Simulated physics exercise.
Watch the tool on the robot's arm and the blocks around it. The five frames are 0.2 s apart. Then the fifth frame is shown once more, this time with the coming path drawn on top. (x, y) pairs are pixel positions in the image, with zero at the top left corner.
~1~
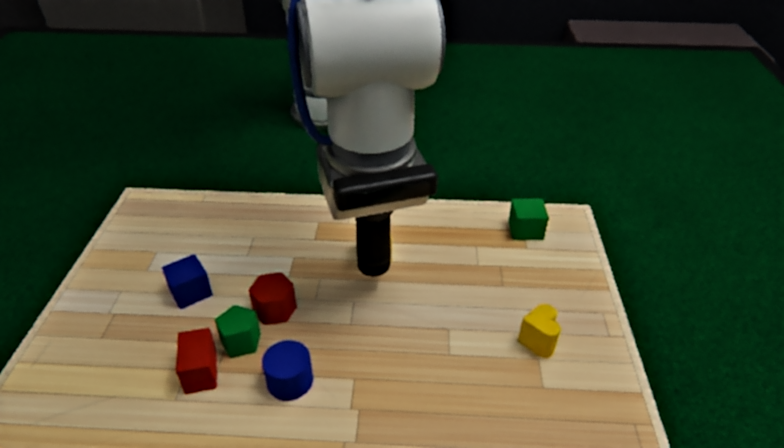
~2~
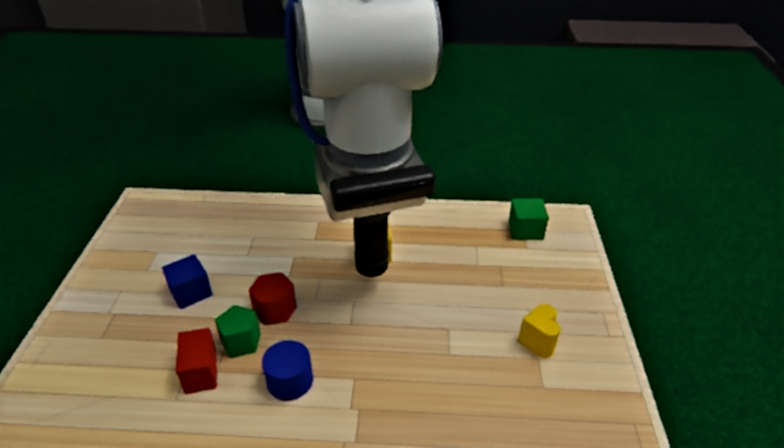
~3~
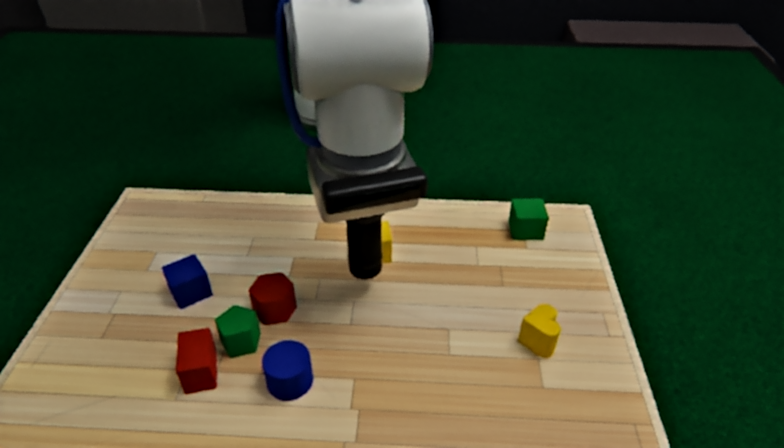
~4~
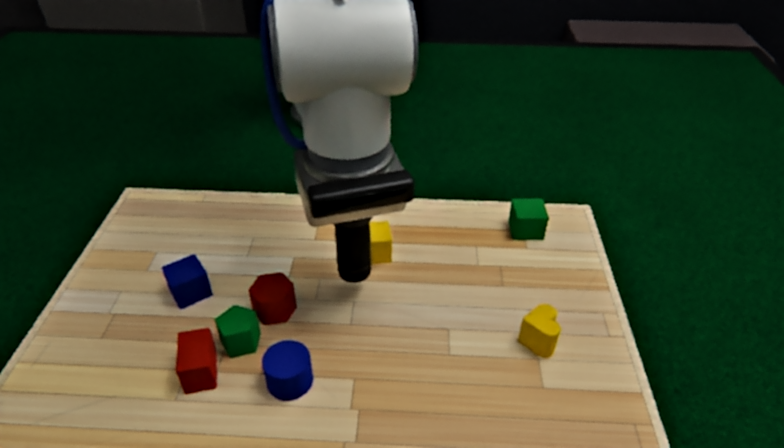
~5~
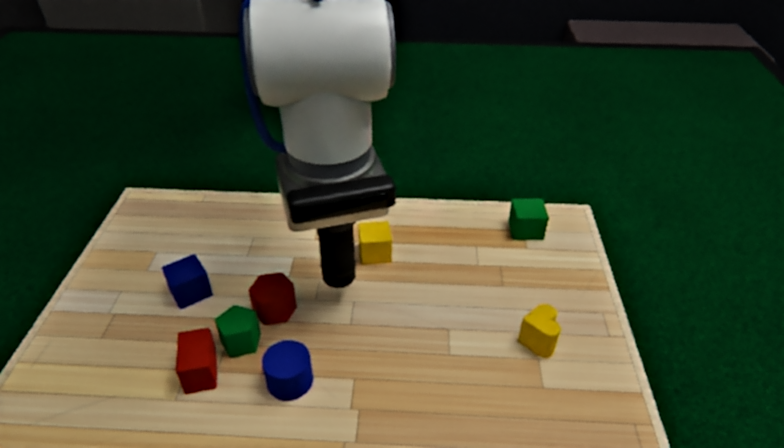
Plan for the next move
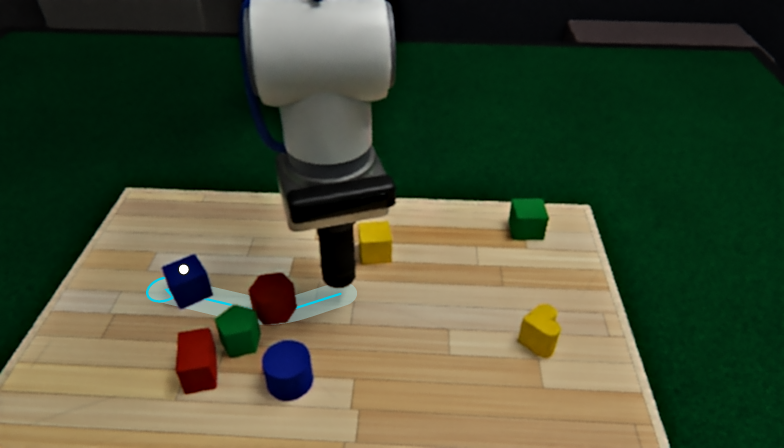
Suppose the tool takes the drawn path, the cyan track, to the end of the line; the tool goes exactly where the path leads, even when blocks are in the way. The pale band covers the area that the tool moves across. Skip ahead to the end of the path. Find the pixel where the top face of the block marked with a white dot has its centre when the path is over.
About (131, 250).
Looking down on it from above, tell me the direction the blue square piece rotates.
From above, it turns clockwise.
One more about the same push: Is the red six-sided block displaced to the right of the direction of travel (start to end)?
That would be a no.
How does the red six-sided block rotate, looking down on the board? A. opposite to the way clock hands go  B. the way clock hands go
A
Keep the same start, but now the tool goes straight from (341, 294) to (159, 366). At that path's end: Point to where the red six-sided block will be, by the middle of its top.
Close to (200, 293).
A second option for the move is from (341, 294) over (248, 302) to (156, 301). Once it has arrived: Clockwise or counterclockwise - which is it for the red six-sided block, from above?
Viewed from above: Anti-clockwise.
The drawn path runs from (341, 294) over (280, 311) and (220, 302) to (164, 289); the dot is on the blue square piece.
The first path, step by step. One third of the way, tool (276, 294); red six-sided block (235, 290), turned 15° clockwise.
Two thirds of the way, tool (214, 285); blue square piece (178, 267); green pentagonal block (233, 321), turned 15° anticlockwise; red six-sided block (176, 295).
At the end, tool (158, 272); blue square piece (131, 250), turned 30° clockwise; green pentagonal block (233, 321), turned 15° anticlockwise; red six-sided block (157, 298), turned 35° anticlockwise; yellow square piece not moved.
